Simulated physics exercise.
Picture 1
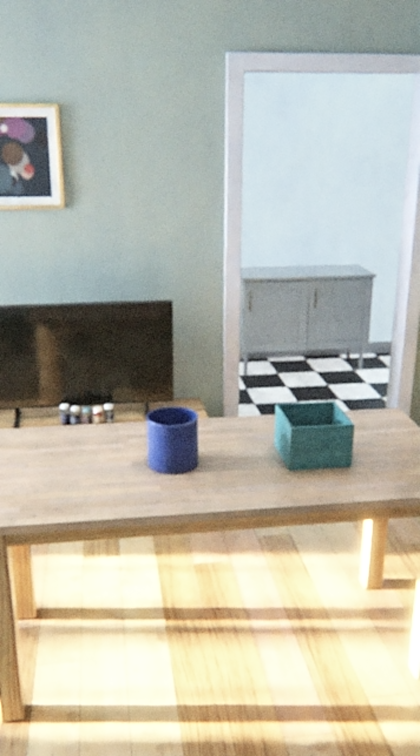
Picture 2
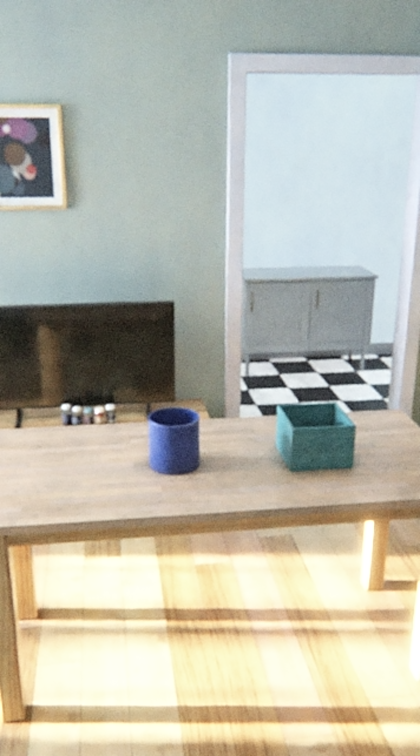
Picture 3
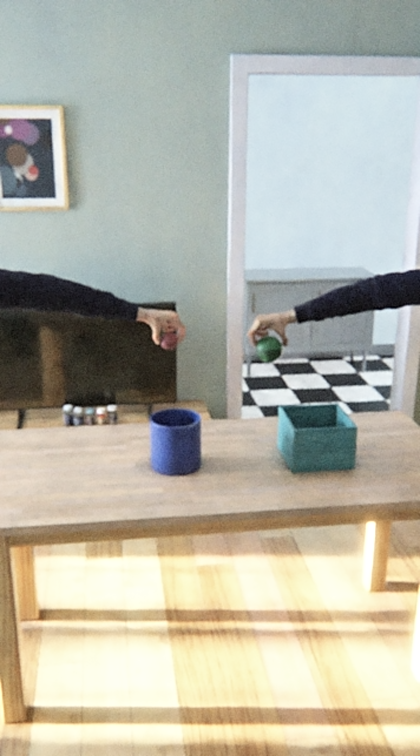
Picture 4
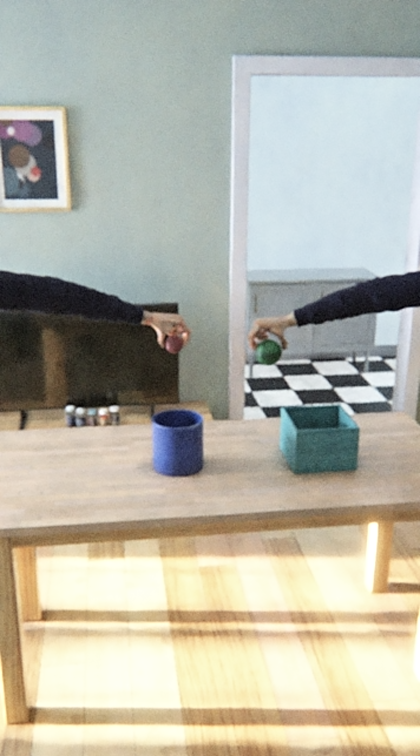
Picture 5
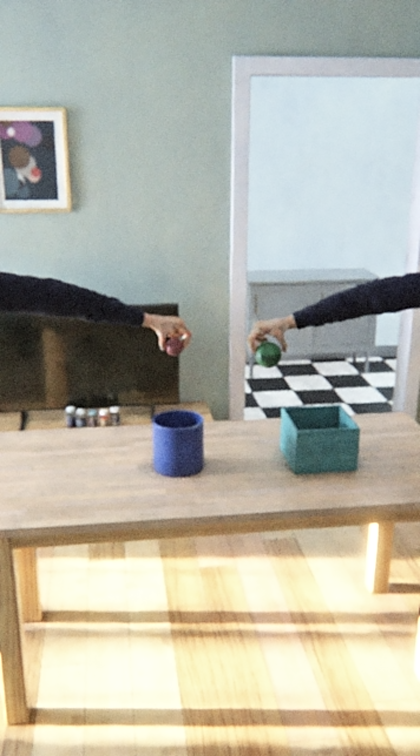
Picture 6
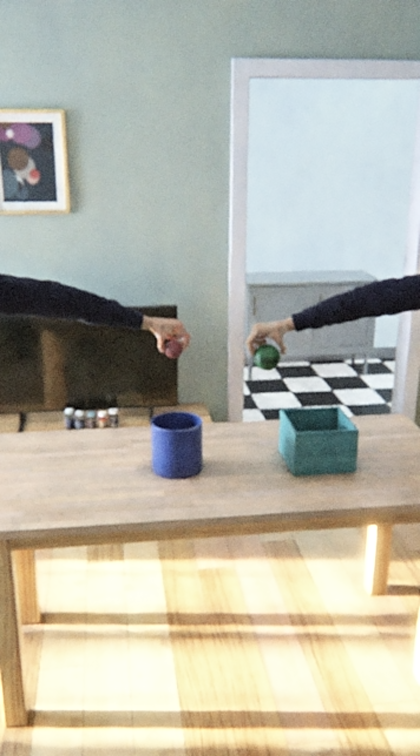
At first, a blue round pot and a teal square crate sit on a wooden table with nobody in view. Then two dark-sleeved arms appear from the left and right, holding a red ball above the pot and a green ball near the crate, and both stay almost still.
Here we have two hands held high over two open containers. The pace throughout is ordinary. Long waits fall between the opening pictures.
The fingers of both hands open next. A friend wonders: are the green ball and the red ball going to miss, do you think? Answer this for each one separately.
As I see it, the green ball stays out; the red ball goes in.
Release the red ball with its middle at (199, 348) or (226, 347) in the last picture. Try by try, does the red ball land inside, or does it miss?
Well, it gets in the first time and goes astray the second time.
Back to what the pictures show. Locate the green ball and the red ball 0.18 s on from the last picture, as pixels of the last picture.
Close to (266, 386) and (174, 378), in pixels.
Then, 0.18 s later than the last frame, green ball shifted about its own width near (266, 386); red ball shifted well along near (174, 378).
Then, 0.26 s later than the last frame, green ball dropping near (265, 425); red ball dropping near (175, 419).
Then, 0.36 s later than the last frame, green ball fallen near (264, 445); red ball fallen near (175, 452).
When it is over, the green ball ends up outside, near (264, 452); the red ball drops into the container, near (175, 459).
